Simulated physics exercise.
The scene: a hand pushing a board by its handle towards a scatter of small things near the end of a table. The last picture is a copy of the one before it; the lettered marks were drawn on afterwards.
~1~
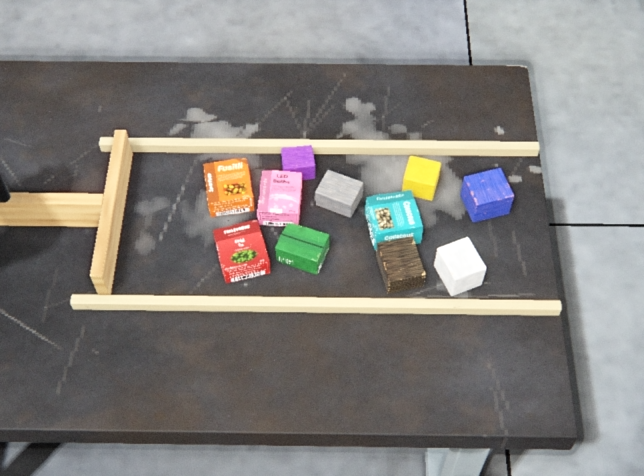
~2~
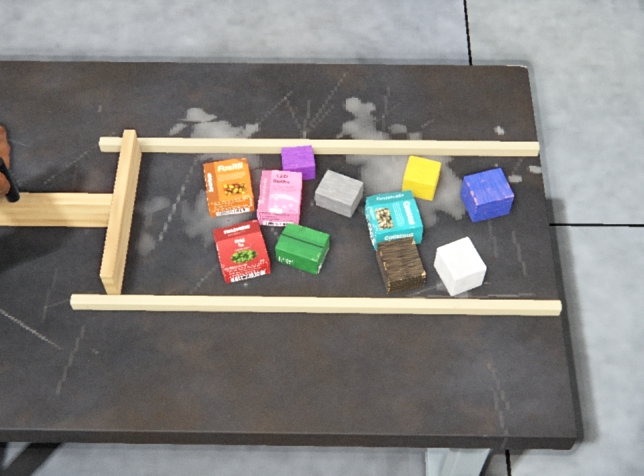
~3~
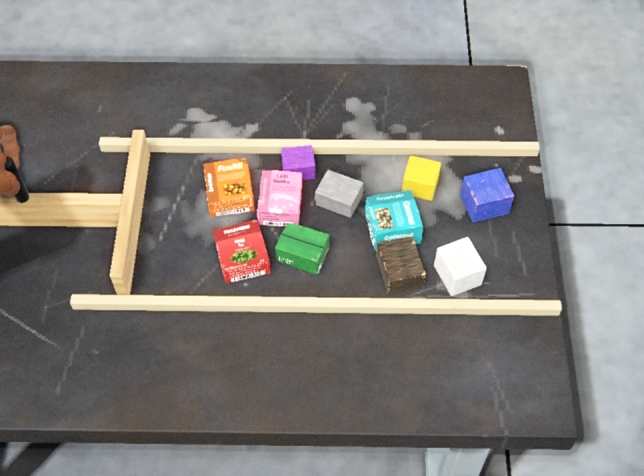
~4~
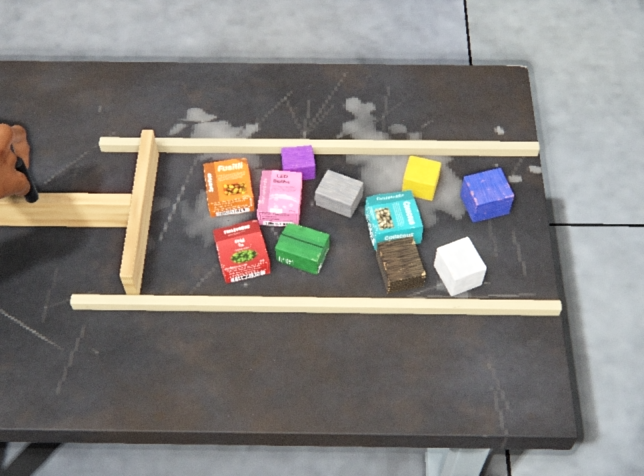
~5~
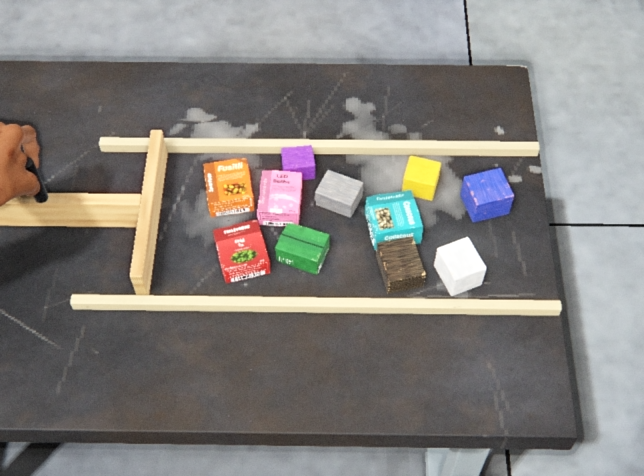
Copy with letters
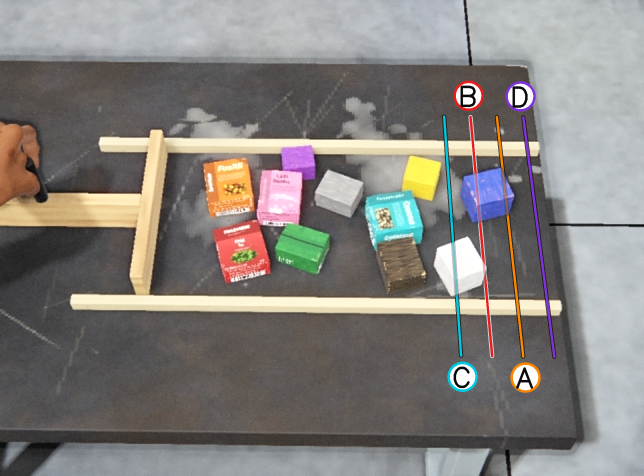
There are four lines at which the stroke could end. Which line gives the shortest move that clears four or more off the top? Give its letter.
At C, and not before.
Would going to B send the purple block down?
No.
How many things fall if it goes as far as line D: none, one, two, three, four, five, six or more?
By then, six or more.
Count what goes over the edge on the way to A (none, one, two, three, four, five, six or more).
Six or more.
On the marked copy, A at (509, 227); B at (480, 227); C at (452, 226); D at (538, 227).
With C. Early on, board (255, 200); turquoise box (407, 218); purple block (324, 163).
Further on, board (366, 202); blue block (518, 194); white block (520, 277).
At the end, board (451, 203); white block over the edge; blue block over the edge; five fallen.
As for the rest, A drops nine, but is farther than needed; B drops six, but is farther than needed; D drops eleven, but is farther than needed.
